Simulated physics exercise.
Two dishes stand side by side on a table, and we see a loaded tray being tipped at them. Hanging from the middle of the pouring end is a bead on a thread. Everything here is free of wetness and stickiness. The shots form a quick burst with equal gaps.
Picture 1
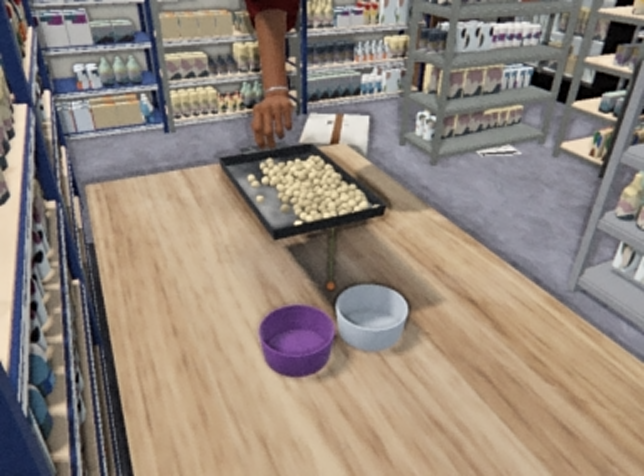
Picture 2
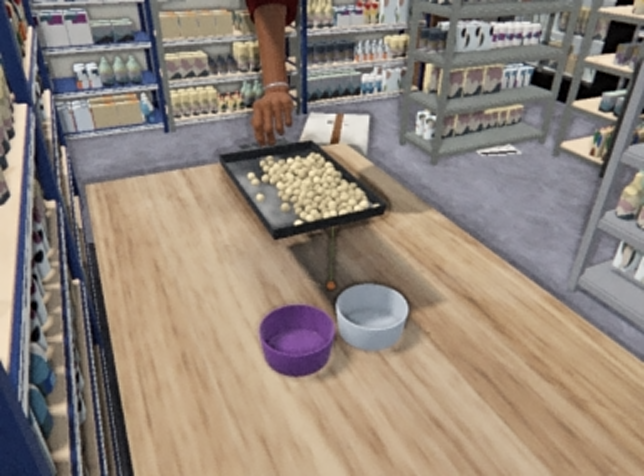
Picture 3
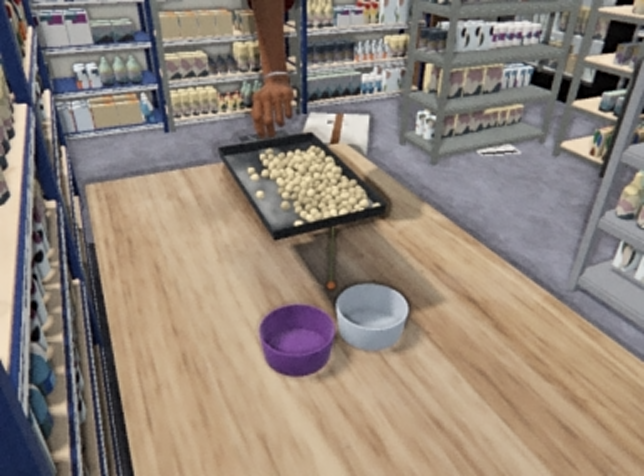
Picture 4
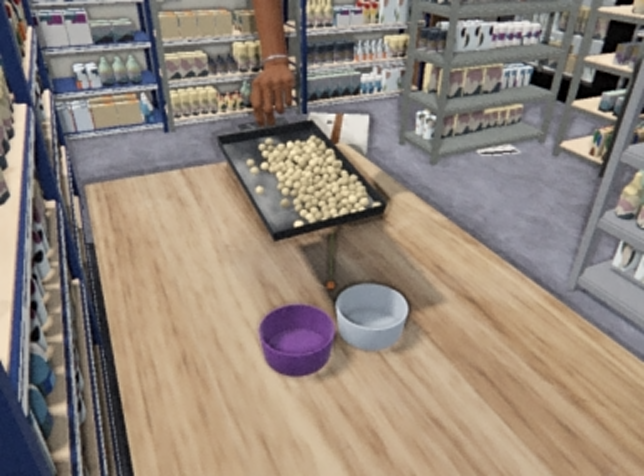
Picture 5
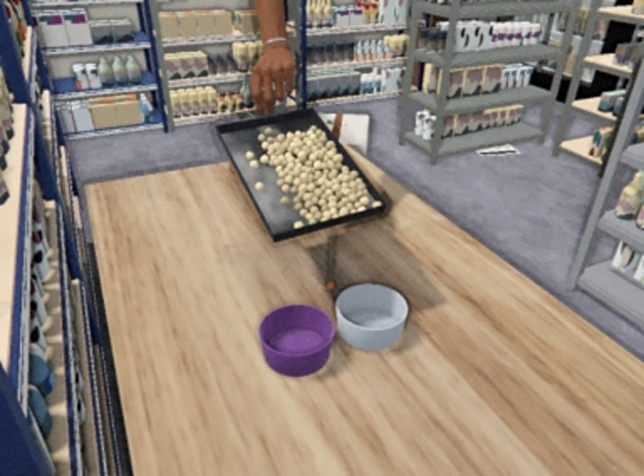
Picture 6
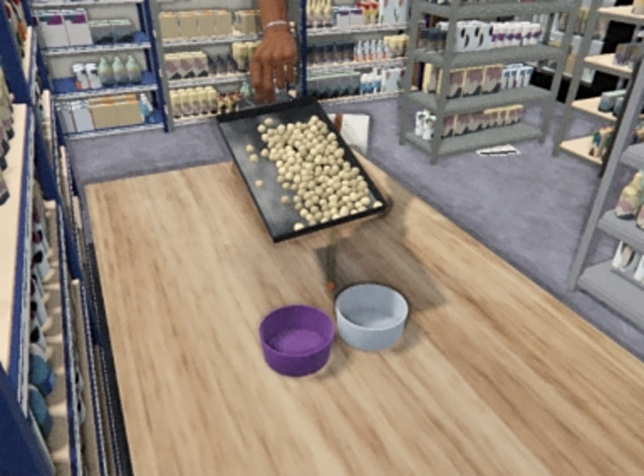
The footage shows a hand at the far edge of a black tray of small, pale, round pieces, gradually raising that end toward a steeper tilt, while the purple and pale grey dishes stay still on the wooden table.
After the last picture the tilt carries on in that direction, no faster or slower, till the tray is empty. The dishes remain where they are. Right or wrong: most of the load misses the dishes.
Wrong, the dishes get over half.
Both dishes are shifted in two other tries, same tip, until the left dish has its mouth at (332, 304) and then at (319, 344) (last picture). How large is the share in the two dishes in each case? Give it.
First try: Roughly 20 per cent; second try: Roughly 60 per cent.
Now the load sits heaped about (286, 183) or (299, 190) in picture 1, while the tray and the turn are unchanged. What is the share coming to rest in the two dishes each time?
Near 70 and 70 percent respectively.
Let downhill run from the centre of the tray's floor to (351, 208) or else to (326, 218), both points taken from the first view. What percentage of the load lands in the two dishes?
In order, some 50 % and some 80 %.
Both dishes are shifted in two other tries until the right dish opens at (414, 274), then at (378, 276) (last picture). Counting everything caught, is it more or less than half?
Short of half and then Short of half.
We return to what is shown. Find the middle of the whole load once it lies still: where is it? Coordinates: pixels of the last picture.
Roughly at pixel (313, 347).
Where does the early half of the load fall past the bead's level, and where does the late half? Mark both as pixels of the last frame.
First half (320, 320); second half (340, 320).
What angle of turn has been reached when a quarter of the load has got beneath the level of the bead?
The angle is around 115°.
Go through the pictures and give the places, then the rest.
In the first frame, corners of the pouring end at (274, 229) and (384, 204), level; middle of the load at (312, 187), macadamia nuts; left dish at (312, 364); right dish at (389, 338); bead on its thread at (331, 286).
In the second frame, corners of the pouring end at (274, 229) and (385, 204), level; middle of the load at (312, 185).
In the third frame, corners of the pouring end at (274, 230) and (385, 203), tipped barely, lowest at the left corner; middle of the load at (312, 182).
In the fourth frame, corners of the pouring end at (274, 231) and (385, 203), tipped a little, lowest at the left corner; middle of the load at (312, 176).
In the fifth frame, corners of the pouring end at (274, 233) and (386, 203), tipped clearly, lowest at the left corner; middle of the load at (312, 171).
In the sixth frame, corners of the pouring end at (274, 235) and (386, 203), tipped clearly, lowest at the left corner; middle of the load at (313, 167); left dish at (312, 364); right dish at (389, 338).
Soon, tray tipped steeply; nearly all on the tray; a stray few in the left dish; a small part in the air.
A while on, tray tipped past a quarter turn; most on the tray; a small part in the left dish; a stray few in the right dish; a small part outside both; a stray few in the air.
Towards the end, tray tipped past a quarter turn; about half in the left dish; about a quarter in the right dish; about a quarter outside both.
Finally, tray tipped past a quarter turn; about half in the left dish; about a quarter in the right dish; about a quarter outside both.
